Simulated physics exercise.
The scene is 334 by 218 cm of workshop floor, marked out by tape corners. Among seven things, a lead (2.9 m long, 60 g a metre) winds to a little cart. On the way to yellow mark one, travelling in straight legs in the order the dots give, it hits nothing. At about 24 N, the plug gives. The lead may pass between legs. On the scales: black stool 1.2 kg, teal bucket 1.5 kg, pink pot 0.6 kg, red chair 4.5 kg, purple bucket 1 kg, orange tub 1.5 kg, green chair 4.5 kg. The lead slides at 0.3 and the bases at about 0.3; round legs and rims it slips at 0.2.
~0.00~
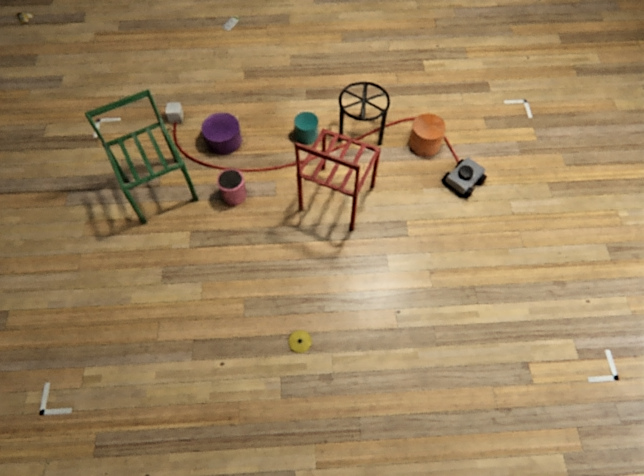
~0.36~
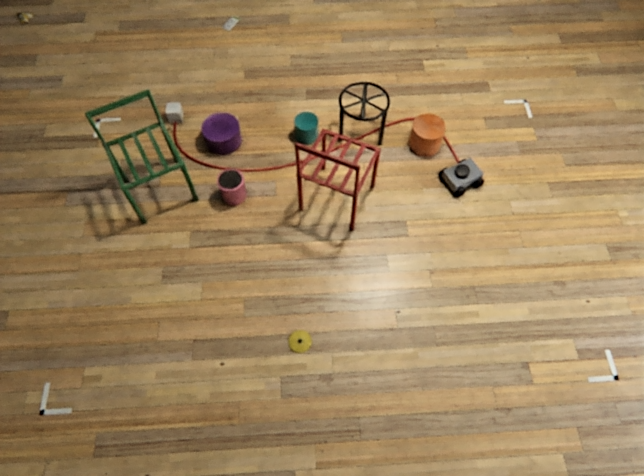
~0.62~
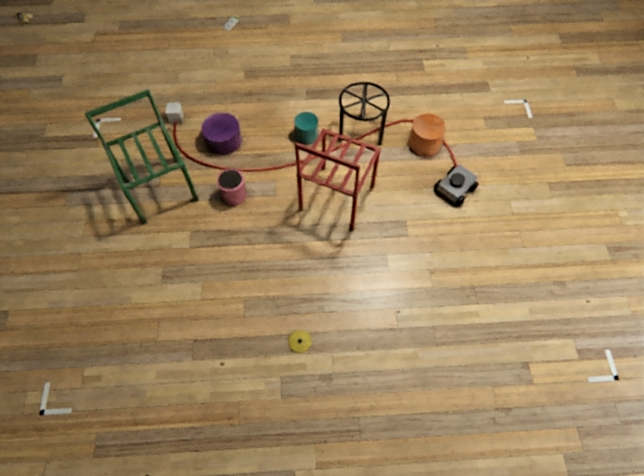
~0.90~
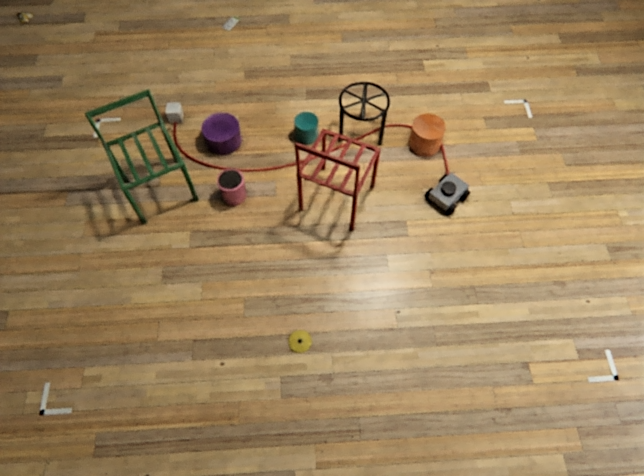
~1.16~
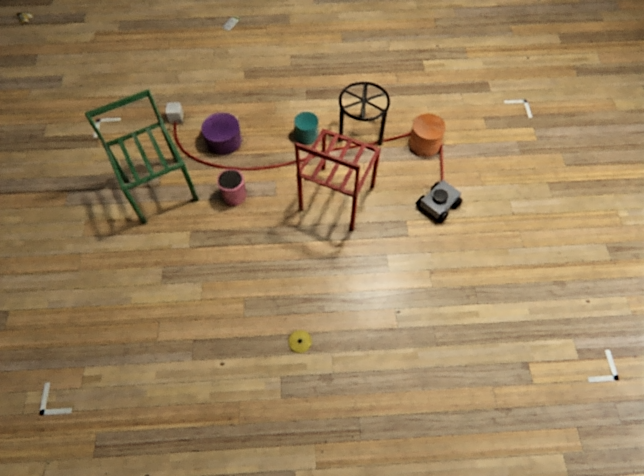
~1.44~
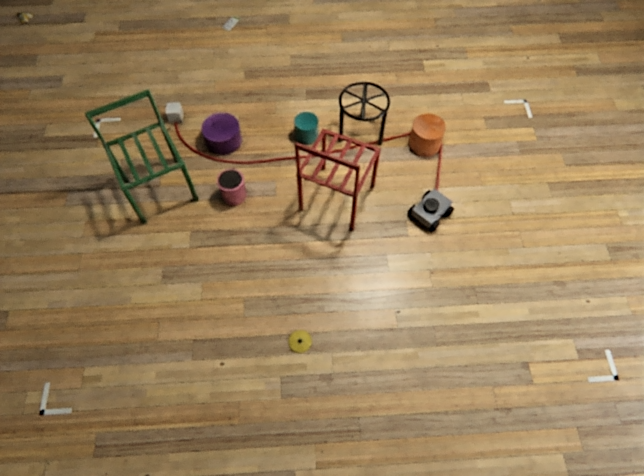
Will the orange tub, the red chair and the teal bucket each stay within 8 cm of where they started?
Result: The orange tub changes position. The red chair does not change position. The teal bucket does not change position.
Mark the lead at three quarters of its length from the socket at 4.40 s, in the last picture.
That spot lies close to pixel (374, 214) in the last view.
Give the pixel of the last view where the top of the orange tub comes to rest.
It stops around pixel (348, 162).
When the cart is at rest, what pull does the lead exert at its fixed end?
About 2 N.
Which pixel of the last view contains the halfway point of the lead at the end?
Approximate pixel position: (360, 164).
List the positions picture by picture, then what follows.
Orange tub (429, 126); red chair (339, 161); marks (300, 341); lead runs through (450, 146); cart (467, 177), in the first frame.
Lead runs through (450, 146); cart (466, 177), in the second frame.
Lead runs through (450, 151); cart (459, 184), in the third frame.
Cart (451, 192), in the fourth frame.
Lead runs through (442, 165); cart (443, 200), in the fifth frame.
Orange tub (429, 126); red chair (339, 161); lead runs through (258, 162) (439, 174); cart (434, 209), in the sixth frame.
At 2.4 s, cart at (403, 240), lead slack at the fixed end; orange tub 13 cm off its start.
At 3.4 s, cart at (368, 272), 3 N at the fixed end; orange tub 33 cm off its start.
At 4.4 s, cart at (333, 305), 8 N at the fixed end; orange tub 46 cm off its start at (377, 155), black stool 8 cm off its start at (366, 108), purple bucket 5 cm off its start at (225, 122).
At 5.4 s, cart at (301, 339), 2 N at the fixed end; orange tub 66 cm off its start, purple bucket 21 cm off its start, black stool 11 cm off its start.
At 5.8 s, cart at (301, 339), 2 N at the fixed end; orange tub 66 cm off its start at (348, 162), red chair 1 cm off its start at (338, 162), teal bucket 0 cm off its start at (306, 121), purple bucket 21 cm off its start at (236, 107).
